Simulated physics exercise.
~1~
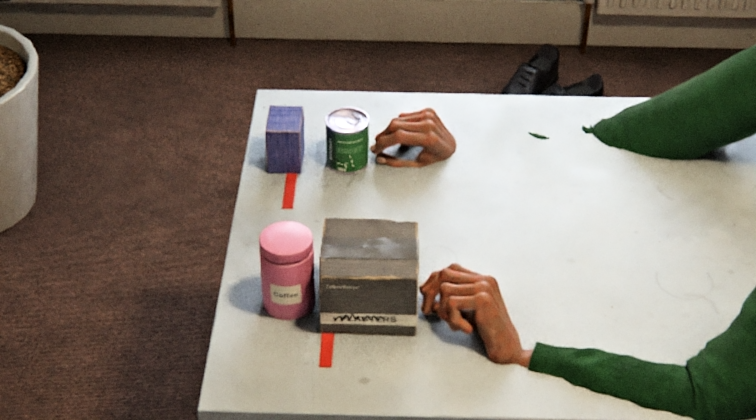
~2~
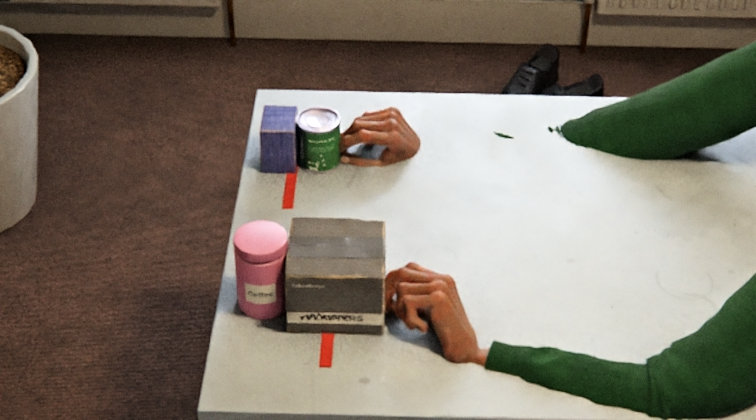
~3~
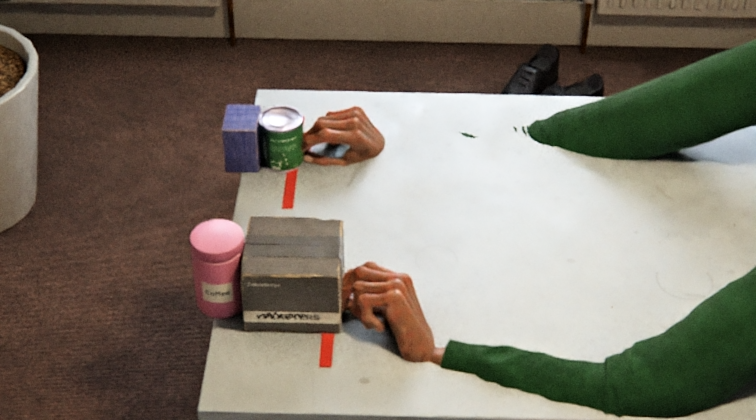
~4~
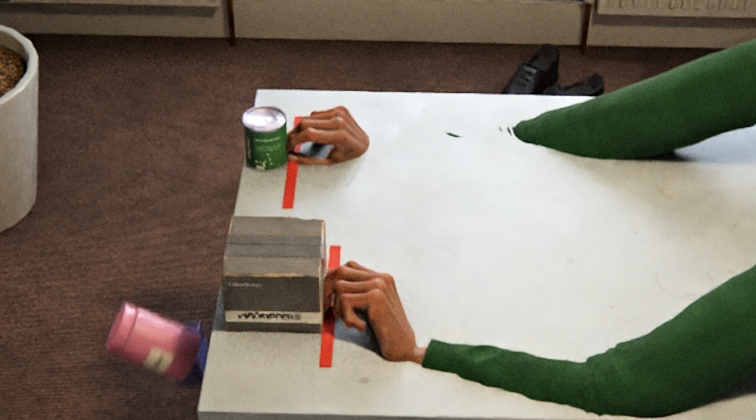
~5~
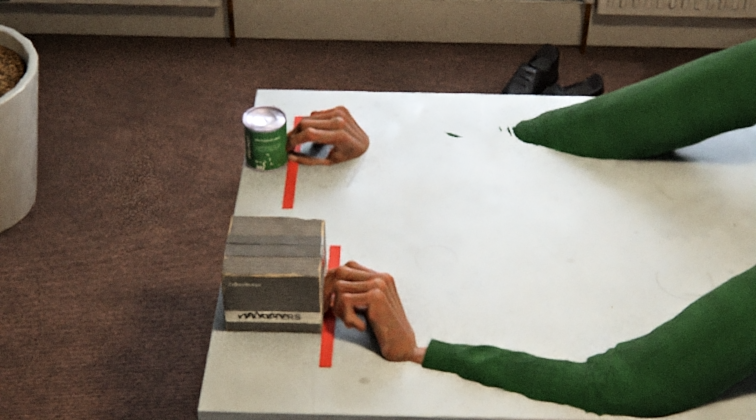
Two hands slid a green tin and a grey box left across a white table, pushing a blue block and a pink jar over the edge, and stopped with the tin and box still on the tabletop.
